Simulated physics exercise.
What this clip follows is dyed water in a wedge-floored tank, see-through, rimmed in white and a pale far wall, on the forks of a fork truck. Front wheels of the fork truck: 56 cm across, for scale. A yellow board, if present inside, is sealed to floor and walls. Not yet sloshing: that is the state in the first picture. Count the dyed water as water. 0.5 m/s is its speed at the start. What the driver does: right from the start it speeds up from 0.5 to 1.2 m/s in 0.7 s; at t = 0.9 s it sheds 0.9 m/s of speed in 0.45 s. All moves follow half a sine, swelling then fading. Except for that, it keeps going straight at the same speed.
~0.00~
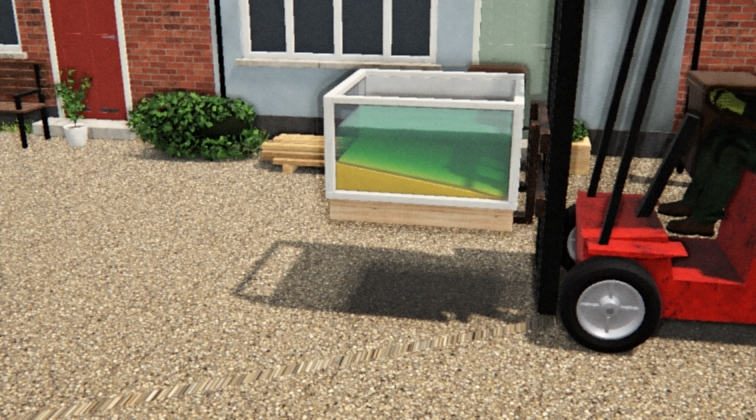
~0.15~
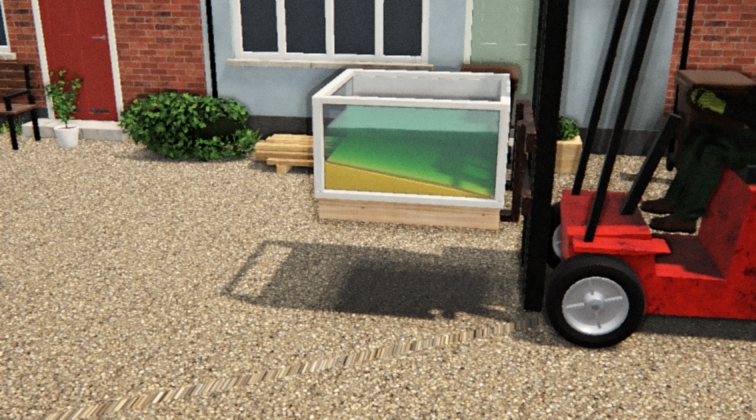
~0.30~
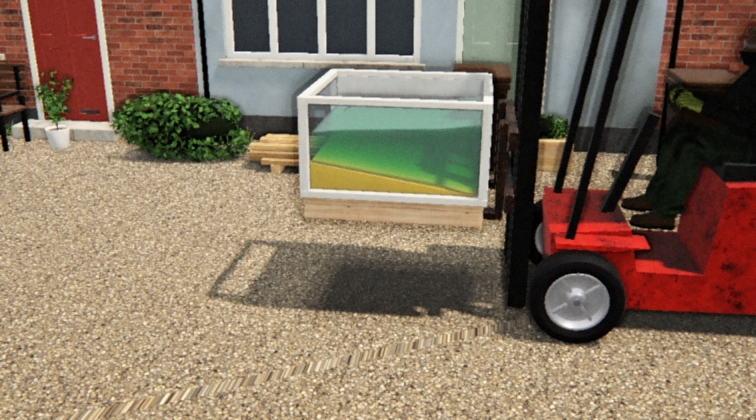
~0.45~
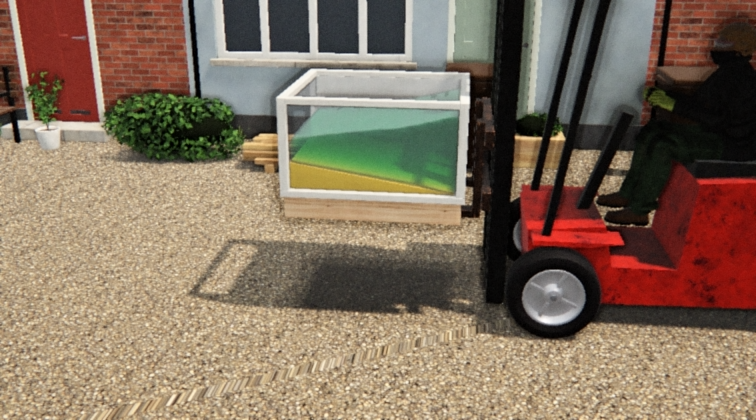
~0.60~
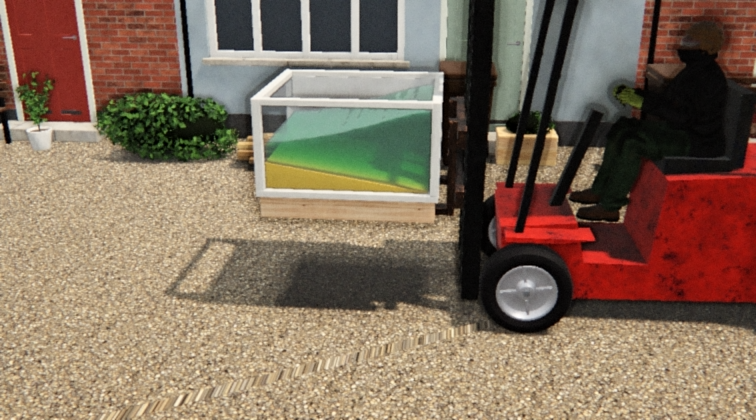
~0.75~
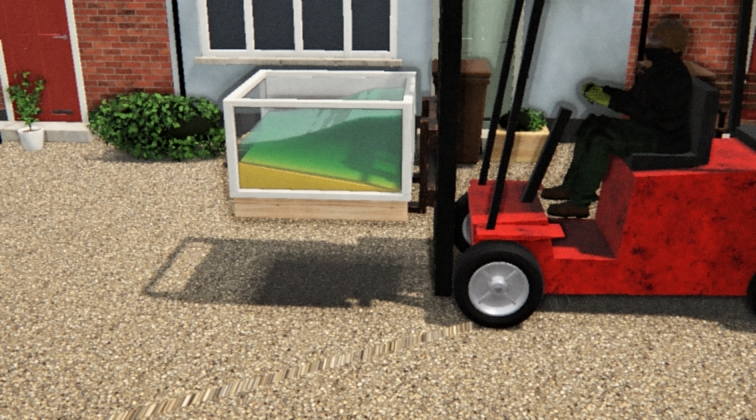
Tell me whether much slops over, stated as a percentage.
Roughly 7 per cent slops over.
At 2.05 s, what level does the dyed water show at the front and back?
Some 26 cm in front and some 64 cm behind.
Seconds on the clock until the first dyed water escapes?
About 1.5 s.
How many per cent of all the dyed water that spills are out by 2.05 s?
Near 40 in a hundred.
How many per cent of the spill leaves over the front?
Share: Near 70%.
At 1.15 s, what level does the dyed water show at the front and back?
Front reads 56 centimetres, back reads 28 centimetres.
After 1.15 s the surface is 56 cm up at the front and 27 cm at the back; nothing has left.
After 1.55 s the surface is 55 cm up at the front and 22 cm at the back; 1 per cent is out, over the front.
After 2.05 s the surface is 26 cm up at the front and 63 cm at the back; 3 per cent is out, over the front.
After 4.34 s 7 per cent is out, over the front, a little elsewhere, 19 of 270 litres.
